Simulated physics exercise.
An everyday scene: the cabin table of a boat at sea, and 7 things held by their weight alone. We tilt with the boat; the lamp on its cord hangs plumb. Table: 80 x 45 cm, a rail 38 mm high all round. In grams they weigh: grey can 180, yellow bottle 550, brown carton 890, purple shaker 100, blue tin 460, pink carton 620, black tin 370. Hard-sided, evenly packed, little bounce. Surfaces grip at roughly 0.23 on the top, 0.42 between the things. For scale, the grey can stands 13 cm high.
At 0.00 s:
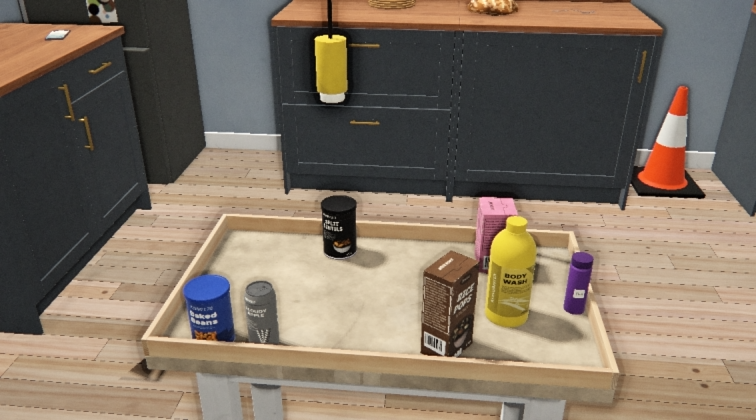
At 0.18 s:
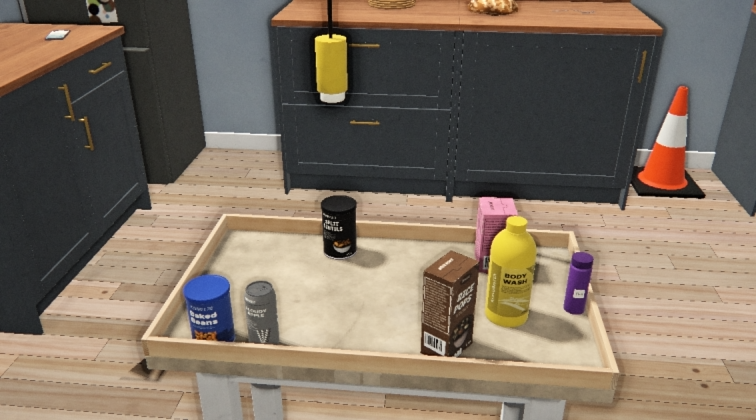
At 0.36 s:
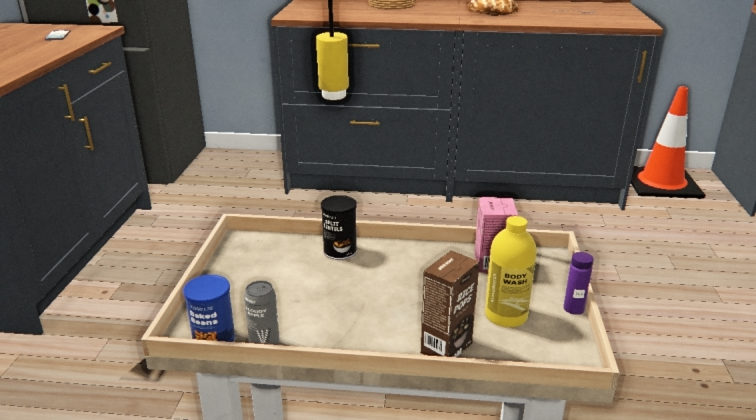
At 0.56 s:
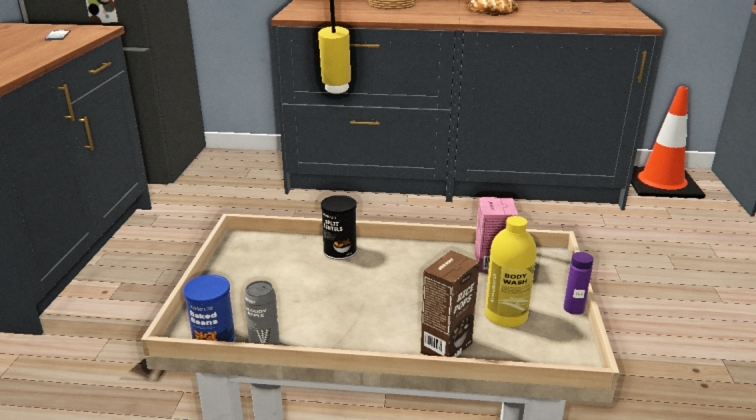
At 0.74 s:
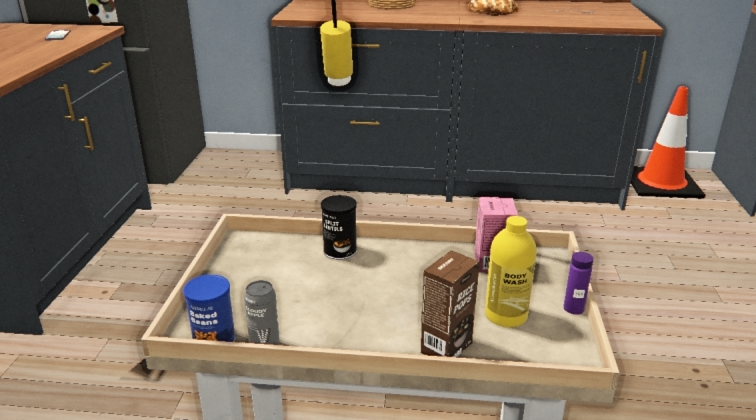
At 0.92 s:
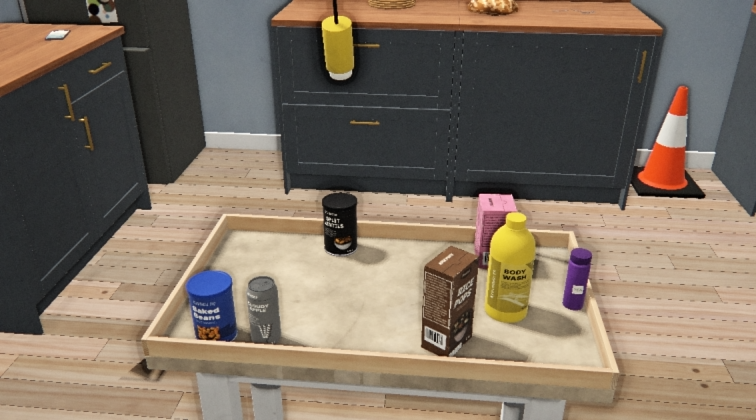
A yellow lamp on a dark cord hangs over a shallow, sand-coloured wooden tray table in a kitchen-like cabin, seen from slightly above. Blue and grey cans stand at left, a black tin at the back, and a brown carton, yellow bottle, pink carton and purple container at right, before dark cabinets and an orange cone. The lamp drifts slightly right and upward in view, then the containers shift very slightly, while the view stays fixed on the table.
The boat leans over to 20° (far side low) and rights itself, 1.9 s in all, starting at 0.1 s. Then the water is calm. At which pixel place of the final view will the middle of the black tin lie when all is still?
Look near (341, 221).
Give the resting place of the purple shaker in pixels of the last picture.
Near (562, 230).
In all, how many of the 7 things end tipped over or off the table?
In all, 0.
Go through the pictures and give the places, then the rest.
Boat level; black tin (339, 227); grey can (262, 318), in the first frame.
Boat level; brown carton (449, 308); purple shaker (578, 283), in the second frame.
Heel 3°, far side down; blue tin (211, 314); pink carton (495, 235), in the third frame.
Heel 10°, far side down; grey can (262, 318); yellow bottle (511, 270), in the fourth frame.
Heel 15°, far side down; brown carton (449, 308); purple shaker (578, 283), in the fifth frame.
Heel 19°, far side down; black tin (340, 224); blue tin (213, 310), in the sixth frame.
By 1.22 s, heel 18°, far side down; black tin 3 cm from its spot near (341, 221); brown carton 12 cm from its spot; purple shaker 11 cm from its spot.
By 1.42 s, heel 13°, far side down; black tin 3 cm from its spot near (341, 221); purple shaker rocked 7° off its seat; brown carton 24 cm from its spot.
When it is over (2.5 s), not toppled but over 5 cm from the start, grey can, yellow bottle, brown carton, purple shaker and blue tin; the other 2 within 5 cm of the start. In the last view, black tin near (341, 221).
